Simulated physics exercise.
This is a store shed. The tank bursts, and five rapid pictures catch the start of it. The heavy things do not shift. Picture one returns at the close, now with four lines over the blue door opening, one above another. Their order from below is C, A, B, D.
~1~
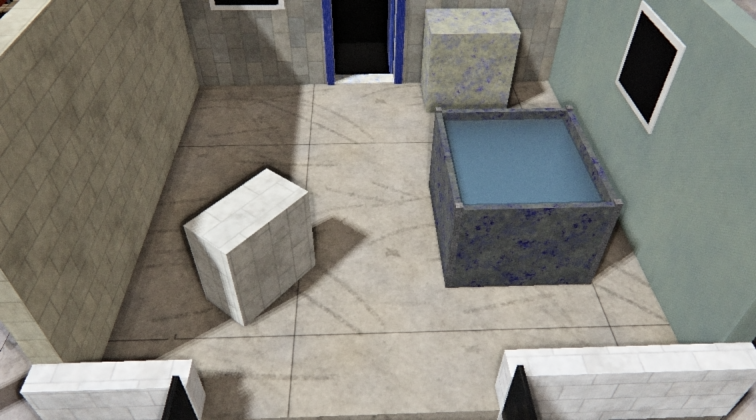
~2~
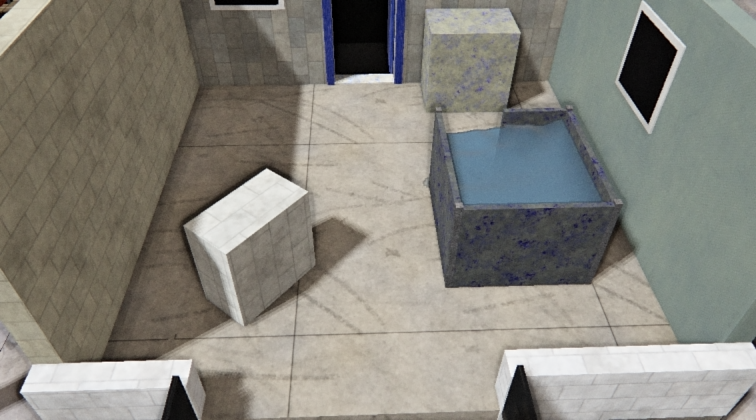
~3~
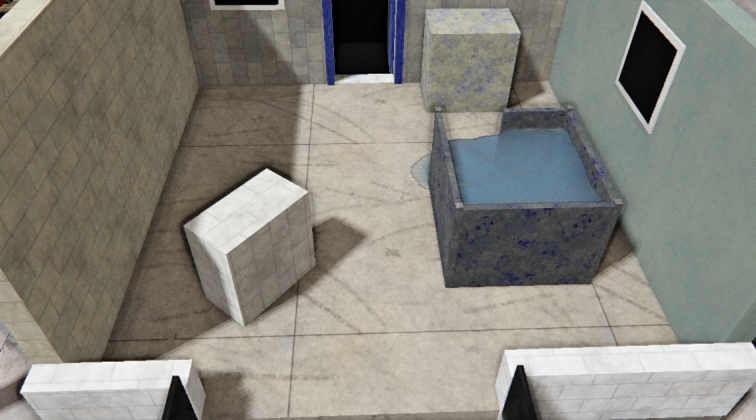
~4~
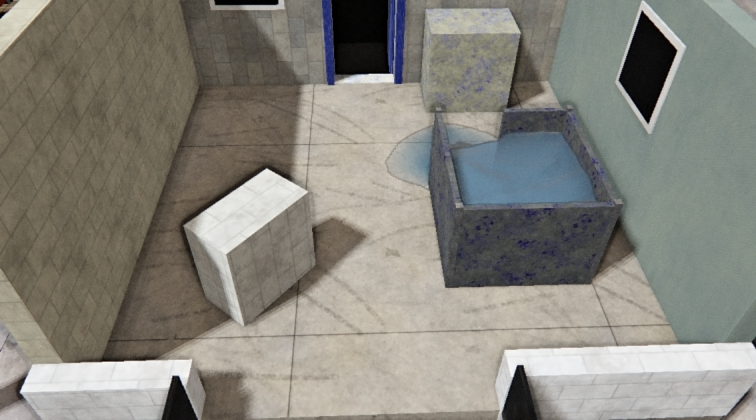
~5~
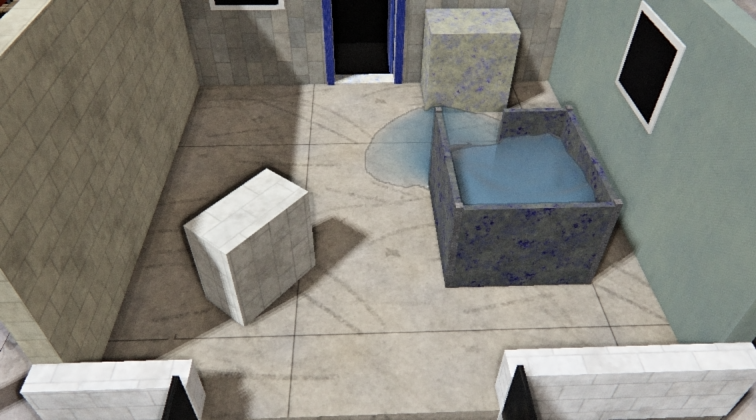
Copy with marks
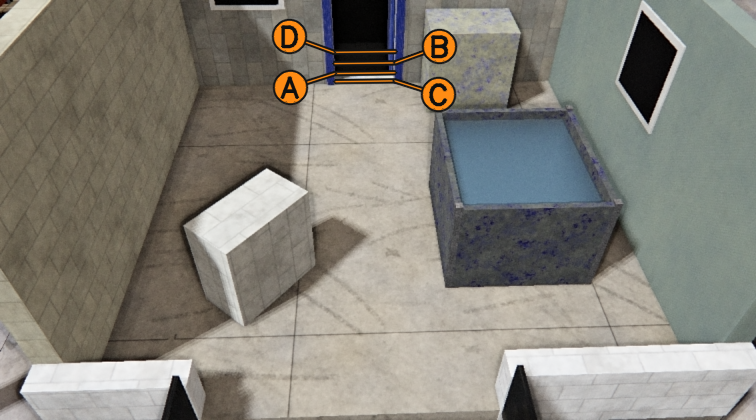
Water pouring from the back of a dark speckled tank and spreading leftward across the paved floor of a walled shed.
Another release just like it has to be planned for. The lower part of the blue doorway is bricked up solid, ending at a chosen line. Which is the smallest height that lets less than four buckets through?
The limit is B.
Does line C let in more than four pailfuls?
Yes.
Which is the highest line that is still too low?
It is A.
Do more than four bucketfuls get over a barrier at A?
Yes, it does.
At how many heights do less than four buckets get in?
Two.
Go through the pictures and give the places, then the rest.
Water in the tank at rest, its middle at (518, 160); foot of the blue doorway at (365, 84); open gate at (350, 351).
Water covers 1 % of the ground, its front hidden from here.
Water covers 3 % of the ground, its front hidden from here.
Water covers 7 % of the ground and shows as far out as (409, 147).
Water covers 12 % of the ground and shows as far out as (420, 110).
On the marked copy, A at (365, 73); B at (364, 63); C at (365, 81); D at (364, 51); from the bottom up C, A, B, D.
Choosing A, about 11 bucketfuls get in.
Choosing B, a bucket or two gets in.
Choosing C, dozens of bucketfuls pour in.
Choosing D, nothing gets over.
